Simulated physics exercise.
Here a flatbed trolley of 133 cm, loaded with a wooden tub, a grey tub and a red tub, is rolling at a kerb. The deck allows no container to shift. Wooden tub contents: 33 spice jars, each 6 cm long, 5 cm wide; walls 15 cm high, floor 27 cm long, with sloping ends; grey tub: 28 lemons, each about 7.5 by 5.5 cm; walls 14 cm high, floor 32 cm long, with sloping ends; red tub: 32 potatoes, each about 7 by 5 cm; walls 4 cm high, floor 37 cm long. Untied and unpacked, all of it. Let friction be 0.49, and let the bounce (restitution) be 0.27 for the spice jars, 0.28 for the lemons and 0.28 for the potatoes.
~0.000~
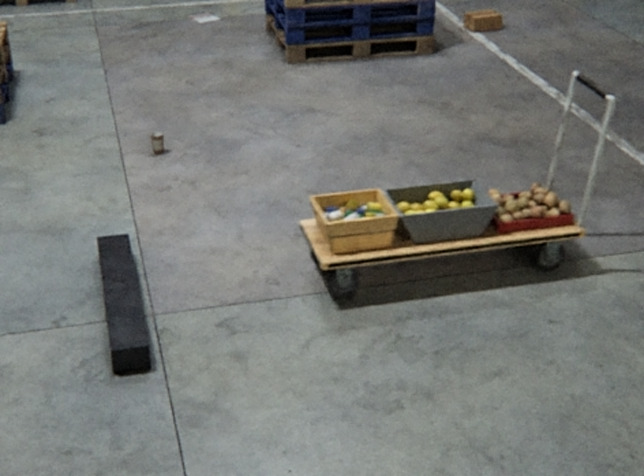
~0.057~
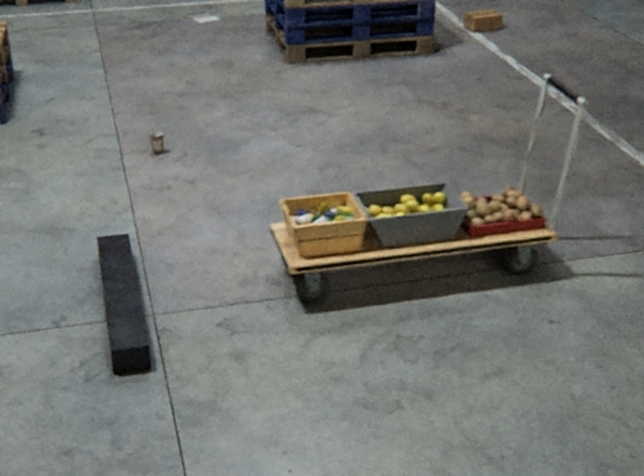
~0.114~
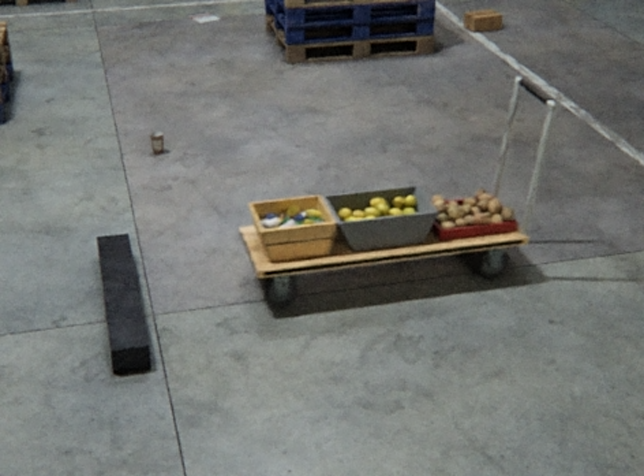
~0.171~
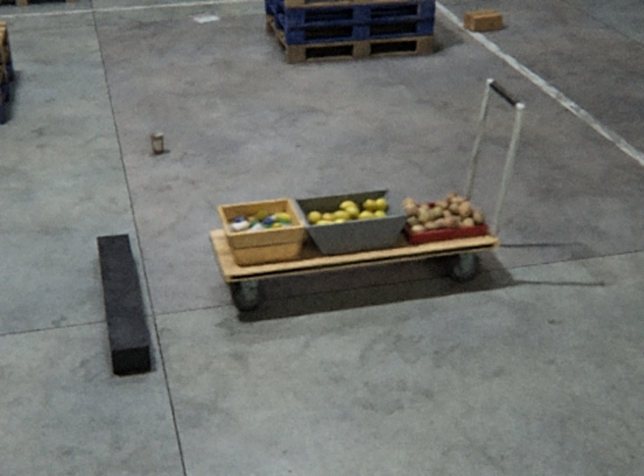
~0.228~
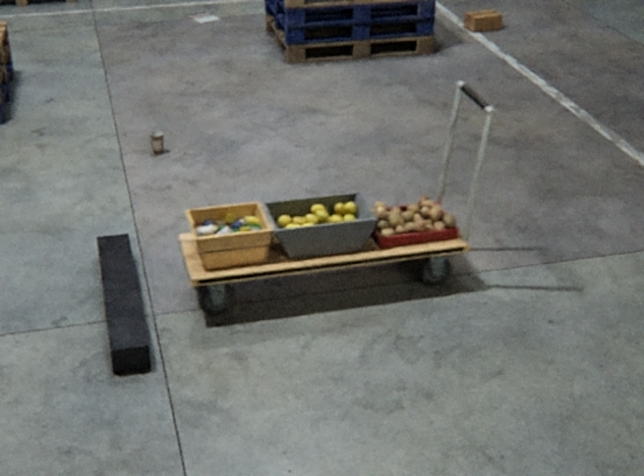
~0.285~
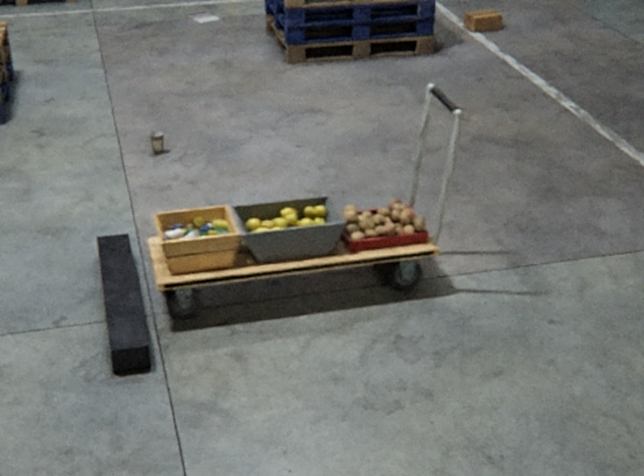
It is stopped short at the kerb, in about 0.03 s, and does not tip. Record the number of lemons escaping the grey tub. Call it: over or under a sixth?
Under.
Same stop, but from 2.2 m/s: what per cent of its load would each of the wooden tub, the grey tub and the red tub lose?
Then the wooden tub sheds 0 per cent of its load, the grey tub 0 per cent, and the red tub 30 per cent.
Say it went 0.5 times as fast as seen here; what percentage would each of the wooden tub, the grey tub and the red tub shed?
Wooden tub 0, grey tub 0, red tub 10 per cent.
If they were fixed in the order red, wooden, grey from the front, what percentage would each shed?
With that order the wooden tub sheds 10 per cent of its load, the grey tub 0 per cent, and the red tub 30 per cent.
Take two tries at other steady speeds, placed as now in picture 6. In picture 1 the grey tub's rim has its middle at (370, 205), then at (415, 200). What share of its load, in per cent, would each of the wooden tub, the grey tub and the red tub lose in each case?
For the wooden tub it's 0 % and then 0 %, for the grey tub 0 % and then 0 %, and for the red tub 20 % and then 30 %.
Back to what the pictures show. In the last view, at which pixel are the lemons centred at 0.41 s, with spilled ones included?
Somewhere around pixel (252, 234).
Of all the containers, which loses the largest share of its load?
Result: Red tub.
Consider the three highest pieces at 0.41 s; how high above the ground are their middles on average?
I'd say near 46 cm.
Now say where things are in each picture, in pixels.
In the first frame (we follow the rim corner now nearest the camera), grey tub at (403, 215); red tub at (501, 223); 87 cm still to roll; nothing out yet.
Grey tub at (372, 219); red tub at (472, 227); 72 cm still to roll, in the second frame.
Grey tub at (341, 223); red tub at (442, 230); 57 cm still to roll, in the third frame.
Grey tub at (309, 226); red tub at (412, 234); 42 cm still to roll, in the fourth frame.
Grey tub at (277, 230); red tub at (382, 238); 27 cm still to roll, in the fifth frame.
Grey tub at (244, 234); red tub at (351, 241); 11 cm still to roll; nothing out yet, in the sixth frame.
After 0.31 s, the wheels strike.
After 0.41 s, 0 of 33 out of the wooden tub, 0 of 28 out of the grey tub and 2 of 32 out of the red tub.
After 0.53 s, 2 of 33 out of the wooden tub, 0 of 28 out of the grey tub and 5 of 32 out of the red tub.
After 0.76 s, 2 of 33 out of the wooden tub, 1 of 28 out of the grey tub and 8 of 32 out of the red tub.
Final count (at 1.27 s), 2 of 33 out of the wooden tub, 1 of 28 out of the grey tub and 9 of 32 out of the red tub. Asked share, 1 of 28, 4 per cent.
